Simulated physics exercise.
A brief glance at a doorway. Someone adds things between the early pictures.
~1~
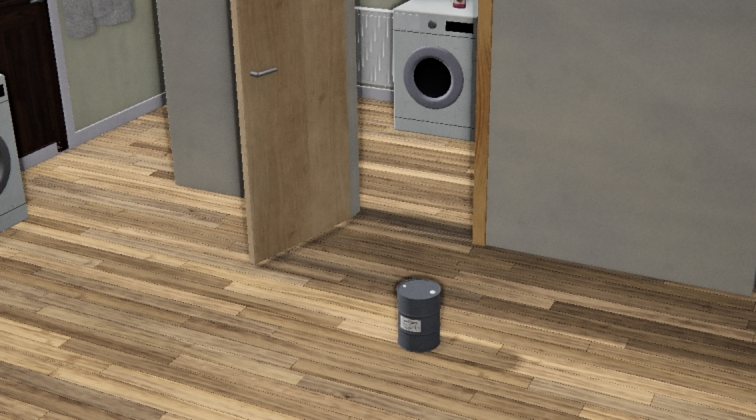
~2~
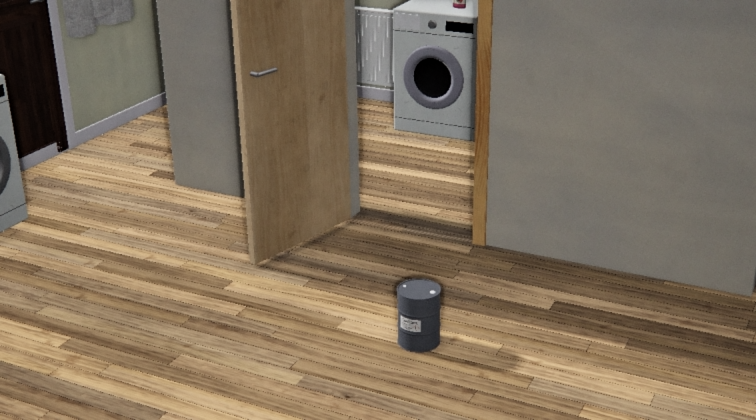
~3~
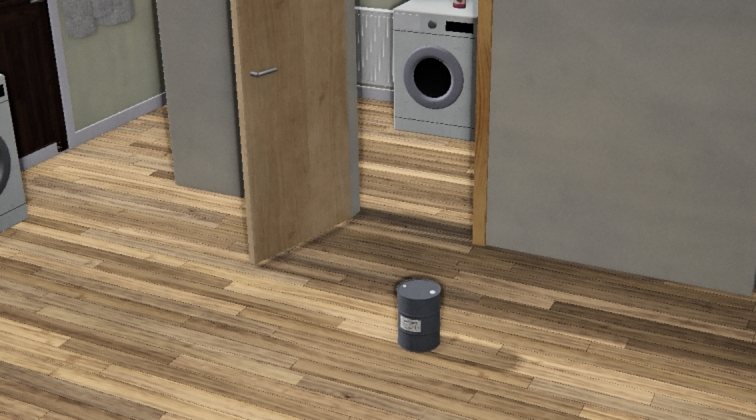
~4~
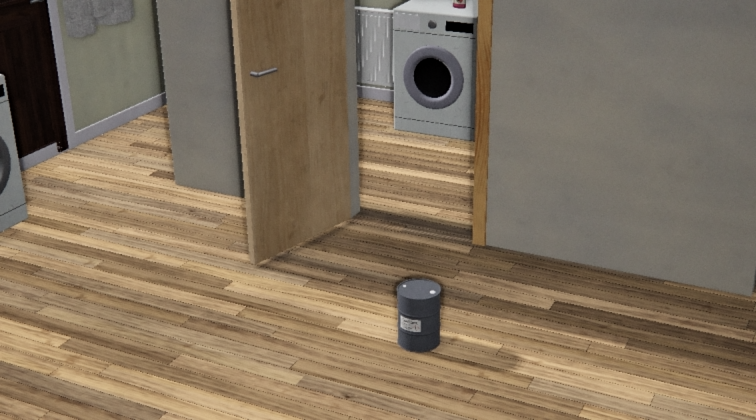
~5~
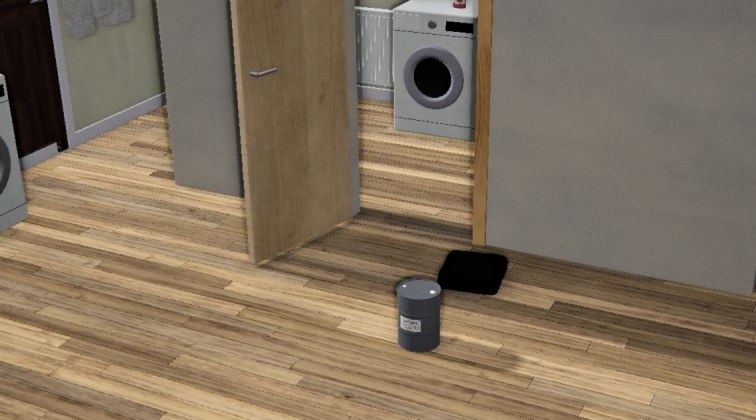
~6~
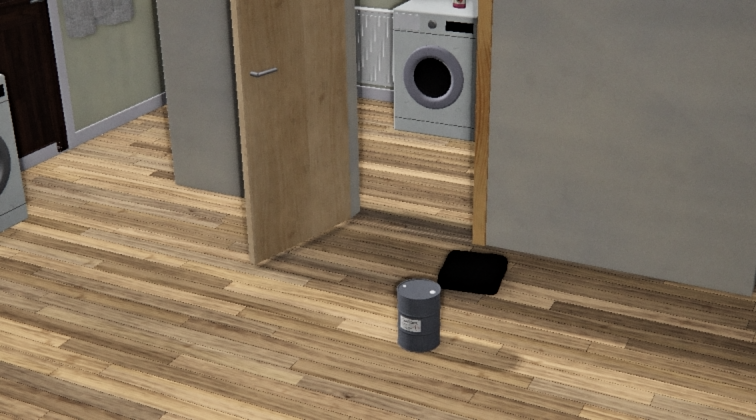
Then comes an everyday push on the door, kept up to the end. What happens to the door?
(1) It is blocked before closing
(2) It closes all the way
The answer is 2.
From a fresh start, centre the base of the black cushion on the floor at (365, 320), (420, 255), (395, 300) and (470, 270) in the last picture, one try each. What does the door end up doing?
Door, in order of tries: Fully closed, obstructed, fully closed, fully closed.
Then, 1.00 s past the last view, open by 83°.
Then, 1.80 s past the last view, open by 52°.
Then, 2.60 s past the last view, open by 19°.
Finally, open by 0°; both still in place. Final places as the last picture's camera would see them, black cushion near (473, 272).
